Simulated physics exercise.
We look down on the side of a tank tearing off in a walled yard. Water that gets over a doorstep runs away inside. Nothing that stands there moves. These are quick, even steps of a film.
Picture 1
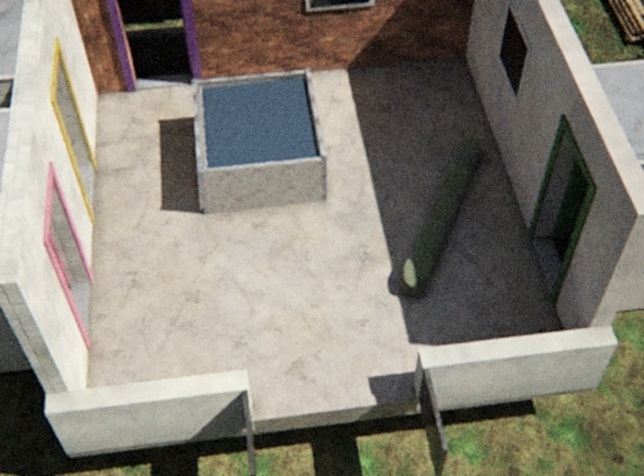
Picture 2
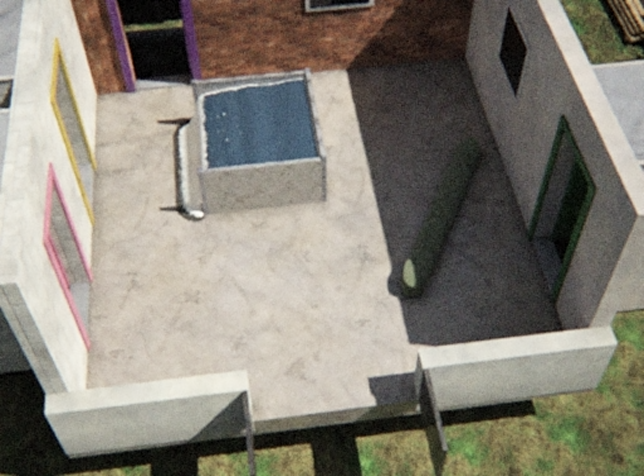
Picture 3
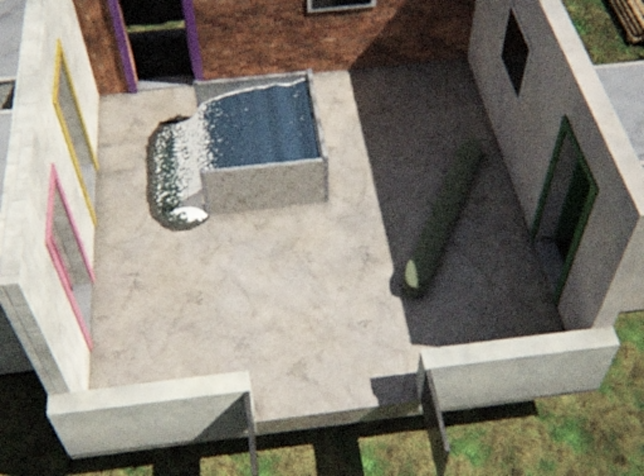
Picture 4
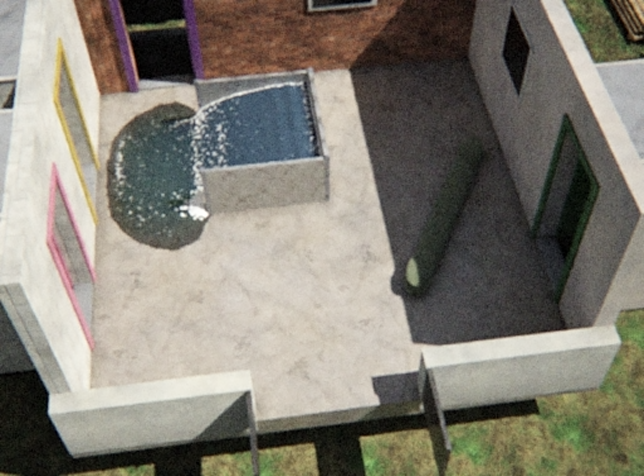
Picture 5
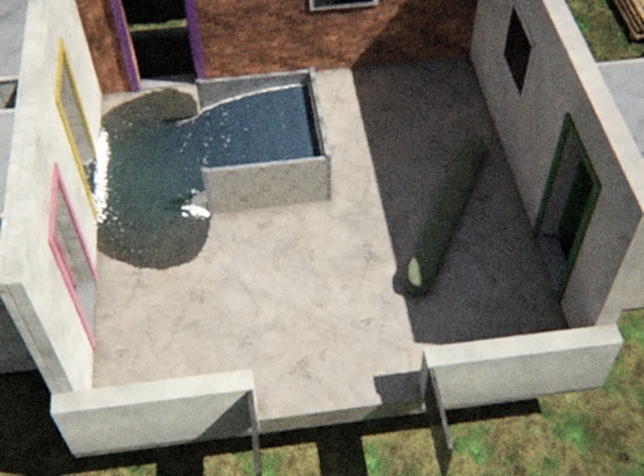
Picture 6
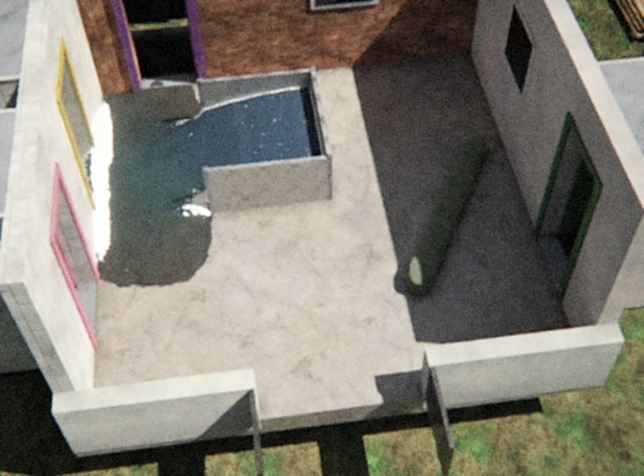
Water bursting from the left side of a raised tank in a walled yard, spreading over pale floor and foaming against the left wall.
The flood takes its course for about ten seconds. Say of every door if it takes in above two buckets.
In the end: The pink door takes more than that; the green door stays under that; the yellow door takes more than that; the purple door takes more than that.
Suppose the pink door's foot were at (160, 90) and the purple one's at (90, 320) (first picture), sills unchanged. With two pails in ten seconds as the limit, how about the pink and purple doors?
In short: Pink door lets more in, purple door passes that mark.
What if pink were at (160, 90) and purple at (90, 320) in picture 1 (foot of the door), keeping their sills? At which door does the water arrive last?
I say the one in green.
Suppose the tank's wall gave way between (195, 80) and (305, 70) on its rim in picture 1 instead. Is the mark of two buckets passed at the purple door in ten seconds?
The purple door is over.
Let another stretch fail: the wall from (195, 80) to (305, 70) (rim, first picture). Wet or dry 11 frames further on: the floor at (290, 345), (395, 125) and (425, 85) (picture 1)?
In that order: No water, awash, flooded.
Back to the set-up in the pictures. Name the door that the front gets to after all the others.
I say the one in green.
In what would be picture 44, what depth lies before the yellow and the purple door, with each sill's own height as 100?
Roughly 40 per cent, then 250 per cent.
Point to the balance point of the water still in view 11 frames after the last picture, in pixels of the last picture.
Around (174, 182).
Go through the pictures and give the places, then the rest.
In the first frame, the tank at (257, 123) is whole and still.
In the second frame, the front is at (200, 216), out from the gap at (203, 152).
In the third frame, water pours out at (206, 156) and has run to (181, 226).
In the fourth frame, the front is at (132, 125), out from the gap at (207, 156).
In the fifth frame, water pours out at (209, 157) and has run to (101, 123).
In the sixth frame, the front is at (103, 97), out from the gap at (210, 157).
A moment on, water covers 20 % of the floor; the pink door under two buckets in, the green door not reached, the yellow door far over two buckets in, the purple door under two buckets in.
Next, water covers 30 % of the floor; the pink door under two buckets in, the green door not reached, the yellow door far over two buckets in, the purple door over two buckets in.
Then, water covers 55 % of the floor; the pink door over two buckets in, the green door not reached, the yellow door far over two buckets in, the purple door far over two buckets in.
Later, water covers 80 % of the floor; the pink door over two buckets in, the green door wet at the sill, nothing in, the yellow door far over two buckets in, the purple door far over two buckets in.
In the end, water covers 95 % of the floor; the pink door over two buckets in, the green door wet at the sill, nothing in, the yellow door far over two buckets in, the purple door far over two buckets in.
